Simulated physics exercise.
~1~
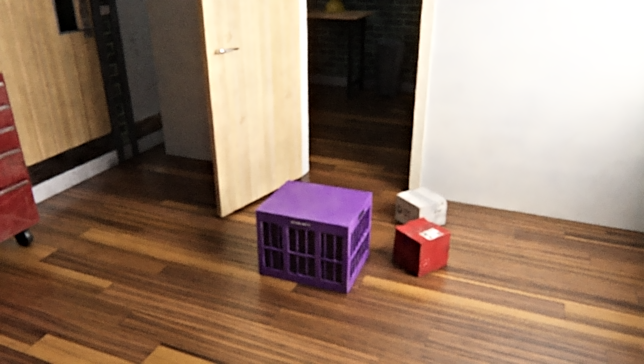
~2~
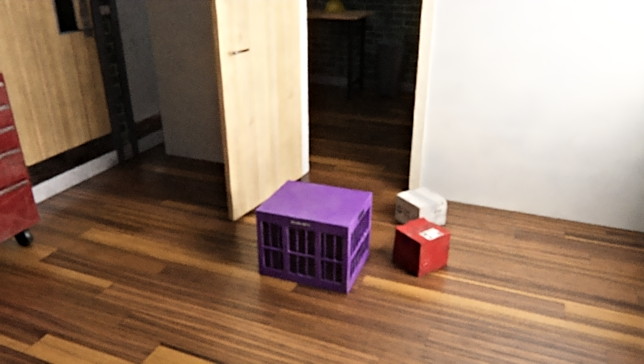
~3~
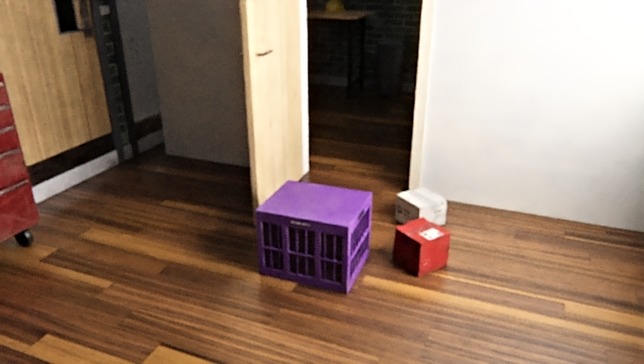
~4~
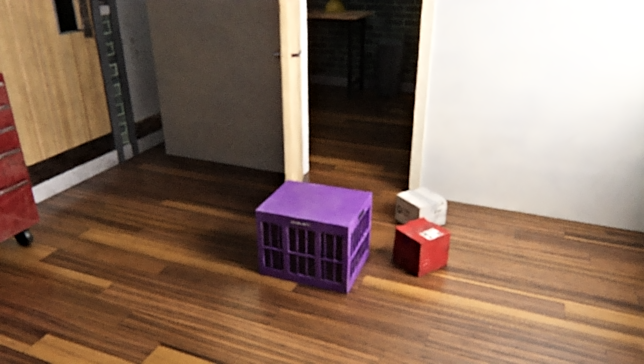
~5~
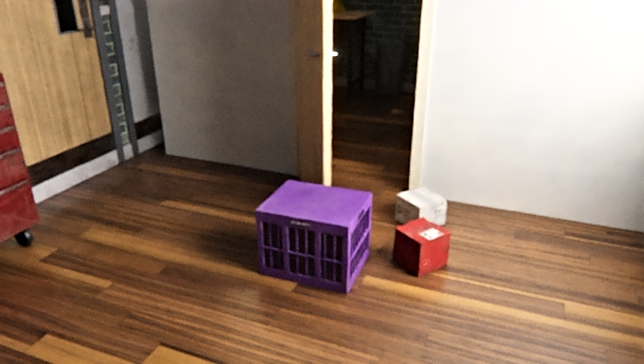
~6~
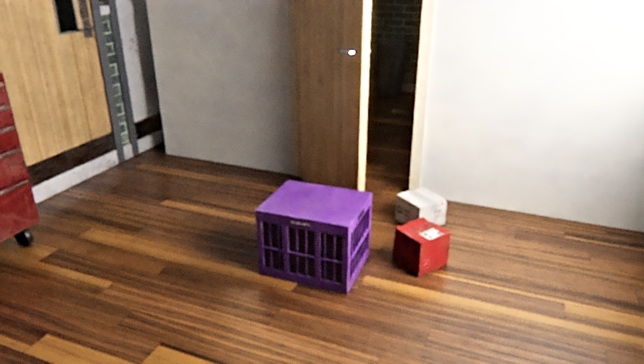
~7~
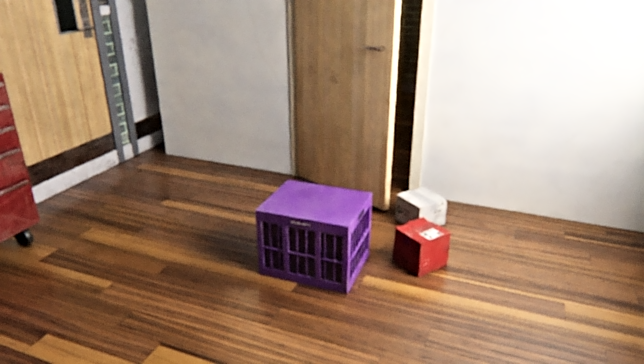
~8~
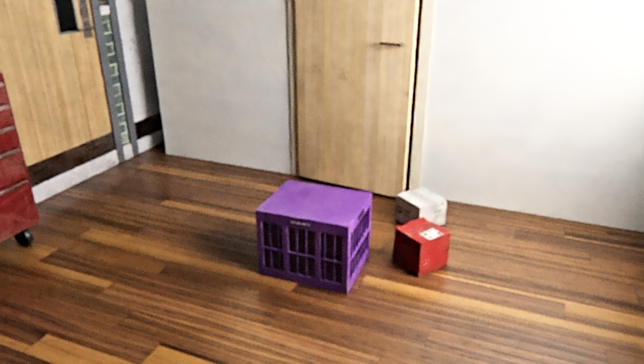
A wide-open wooden door swung steadily around behind a purple crate until it filled its doorway and looked shut or very nearly so, while the crate and the red and white boxes on the wooden floor stayed where they were.
